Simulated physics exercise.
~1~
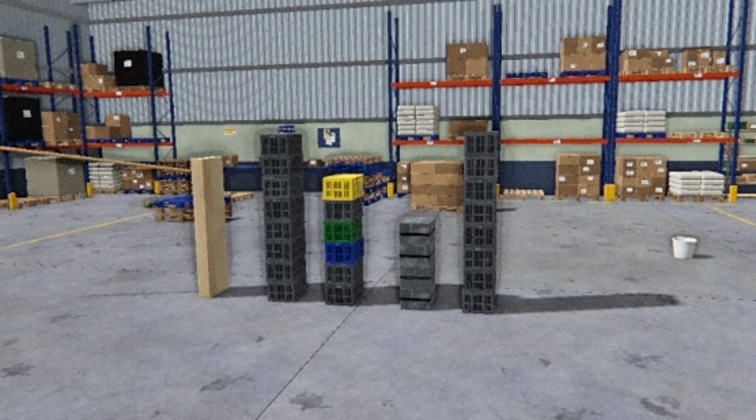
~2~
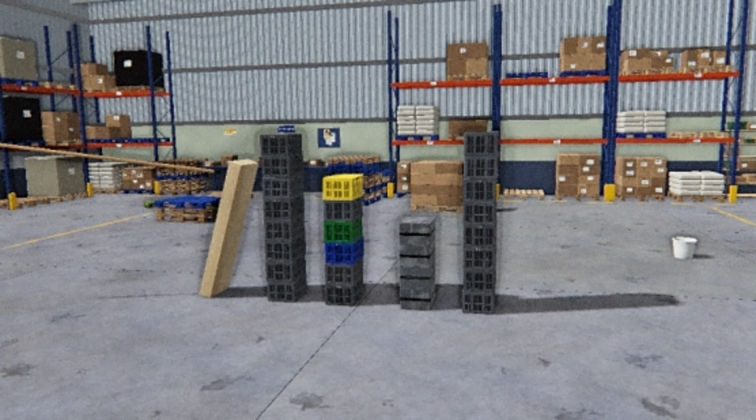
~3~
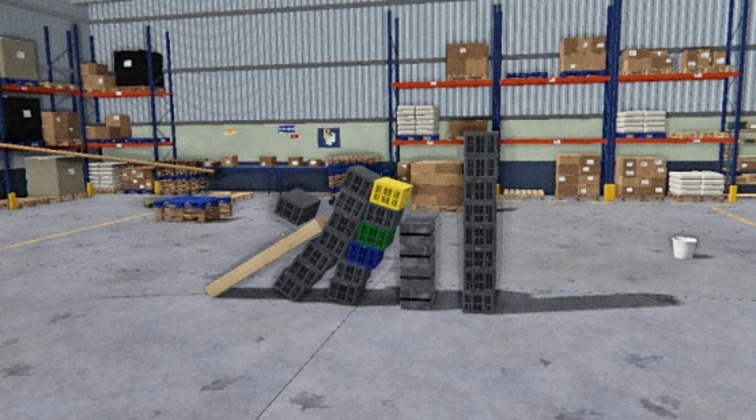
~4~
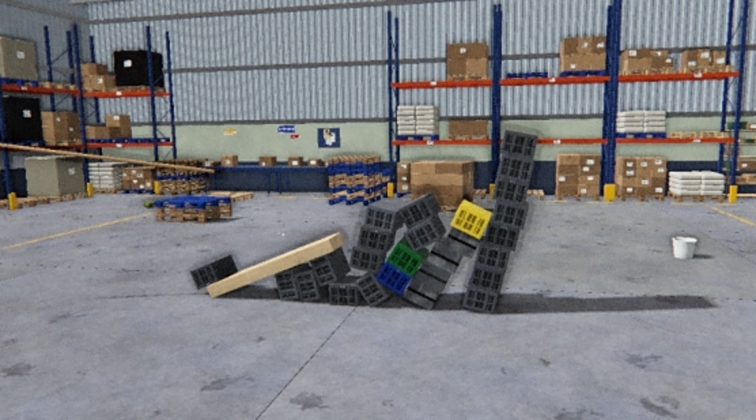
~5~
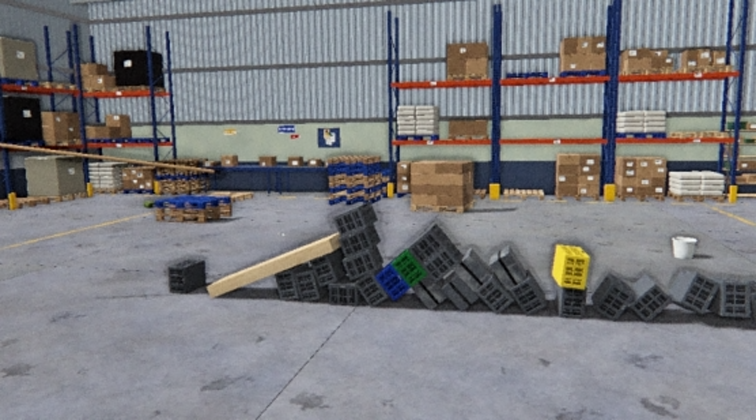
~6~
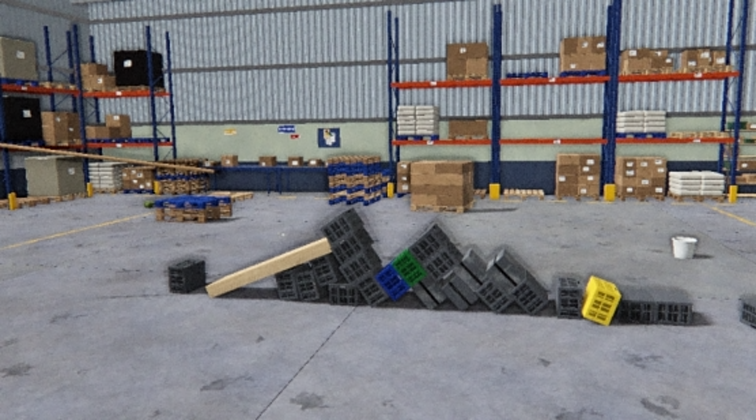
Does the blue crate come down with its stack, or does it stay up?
The blue crate comes down. It tips to the right as its stack collapses and ends up lower and steeply tilted in the heap, next to the green crate.
